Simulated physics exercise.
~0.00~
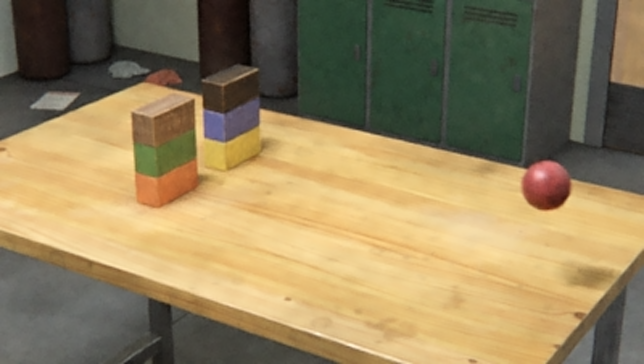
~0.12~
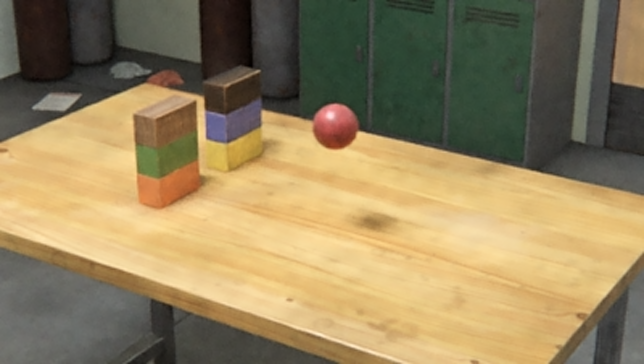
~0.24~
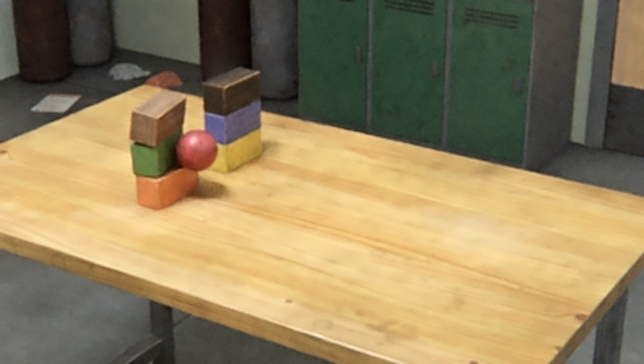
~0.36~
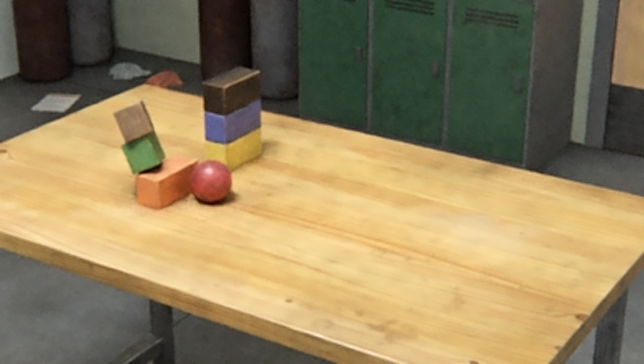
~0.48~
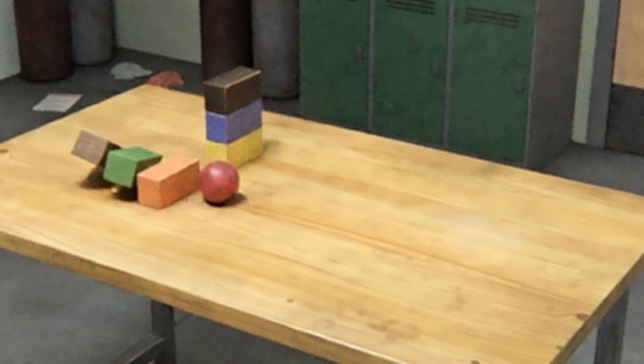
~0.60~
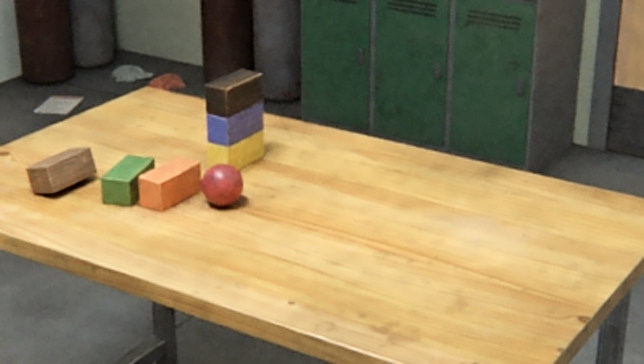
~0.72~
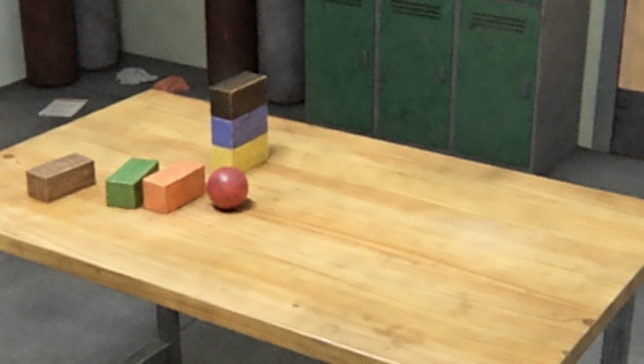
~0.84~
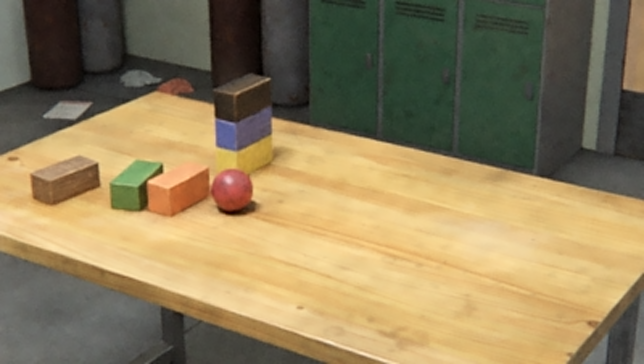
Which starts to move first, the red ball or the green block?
The red ball moves first, travelling left across the table while the green block is still in its place in the stack.
